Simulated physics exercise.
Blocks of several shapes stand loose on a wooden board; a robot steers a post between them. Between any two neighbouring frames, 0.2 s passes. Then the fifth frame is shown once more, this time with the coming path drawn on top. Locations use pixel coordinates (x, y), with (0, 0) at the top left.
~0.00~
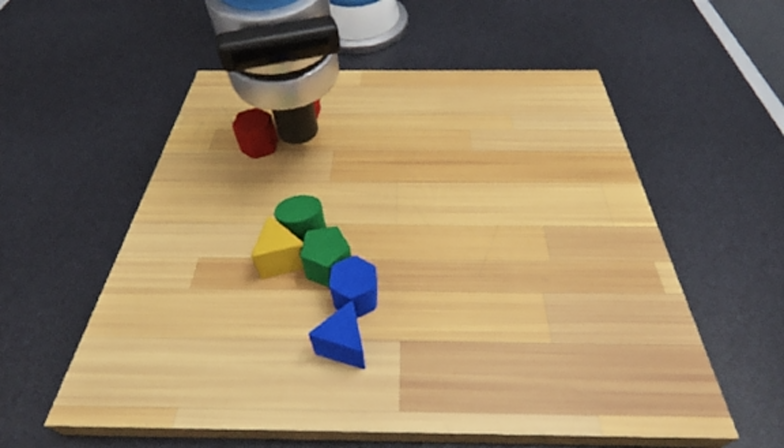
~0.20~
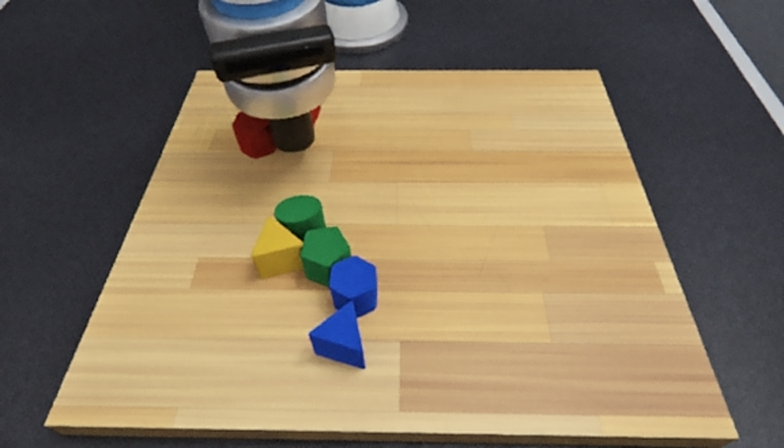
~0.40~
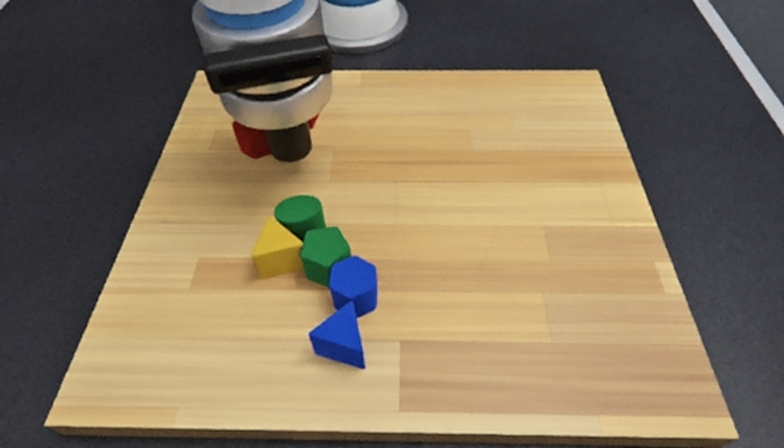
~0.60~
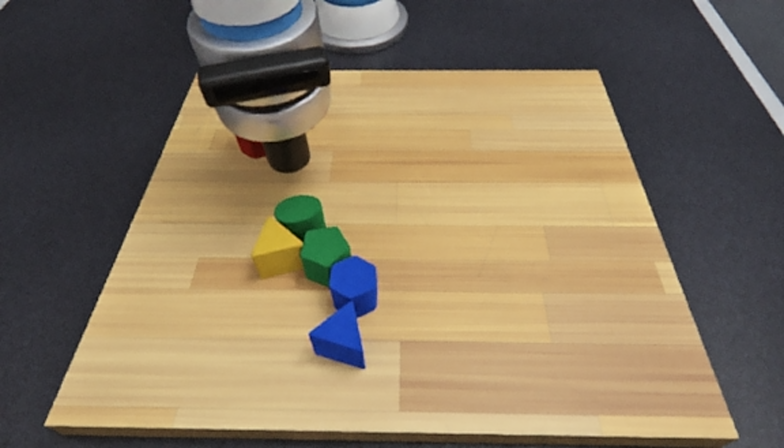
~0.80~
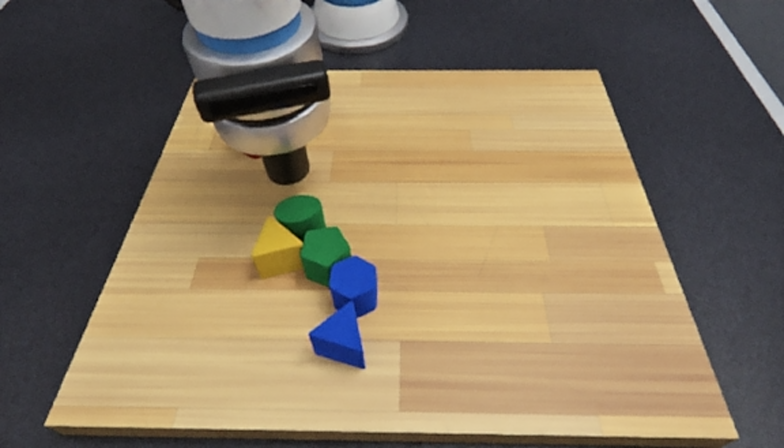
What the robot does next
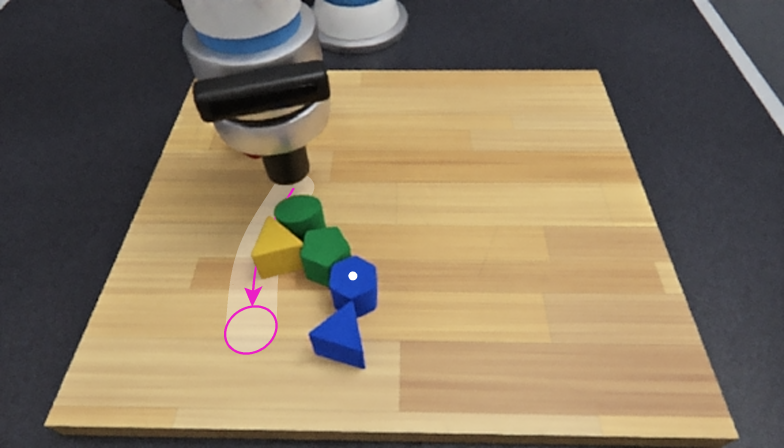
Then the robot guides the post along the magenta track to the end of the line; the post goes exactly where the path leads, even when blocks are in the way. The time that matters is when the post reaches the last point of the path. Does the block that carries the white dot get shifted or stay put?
It is not moved.
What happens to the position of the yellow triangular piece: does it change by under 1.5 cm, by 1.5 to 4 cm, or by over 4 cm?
Offset: Above 4 cm.
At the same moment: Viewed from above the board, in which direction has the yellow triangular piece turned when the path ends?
The block spins anticlockwise.
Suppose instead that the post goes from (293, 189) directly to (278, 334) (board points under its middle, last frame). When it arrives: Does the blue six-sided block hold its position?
No, that is not how it ends up.
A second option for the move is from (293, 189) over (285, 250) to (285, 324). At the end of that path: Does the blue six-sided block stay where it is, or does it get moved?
Once the path ends, it is somewhere new.
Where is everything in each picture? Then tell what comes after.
In the first frame, tip of the post at (298, 131), middles of tops, yellow triangular piece at (274, 238), green oval block at (298, 208), blue six-sided block at (353, 276).
In the second frame, post at (295, 139), nothing pushed.
In the third frame, post at (292, 148), nothing pushed.
In the fourth frame, post at (290, 158), nothing pushed.
In the fifth frame, post at (288, 170), yellow triangular piece at (274, 238), green oval block at (298, 208), blue six-sided block at (353, 276).
The line goes from (293, 189) through (260, 251) to (251, 329); the dot is on the blue six-sided block.
The first path, step by step. One third of the way, post at (263, 212); yellow triangular piece at (271, 244); green oval block at (298, 216), turned 35° anticlockwise.
Two thirds of the way, post at (247, 259); yellow triangular piece at (275, 273), turned 85° anticlockwise; green oval block at (297, 218), turned 45° anticlockwise.
At the end, post at (242, 314); yellow triangular piece at (285, 297), turned 145° anticlockwise; green oval block at (297, 218), turned 45° anticlockwise; blue six-sided block unmoved.
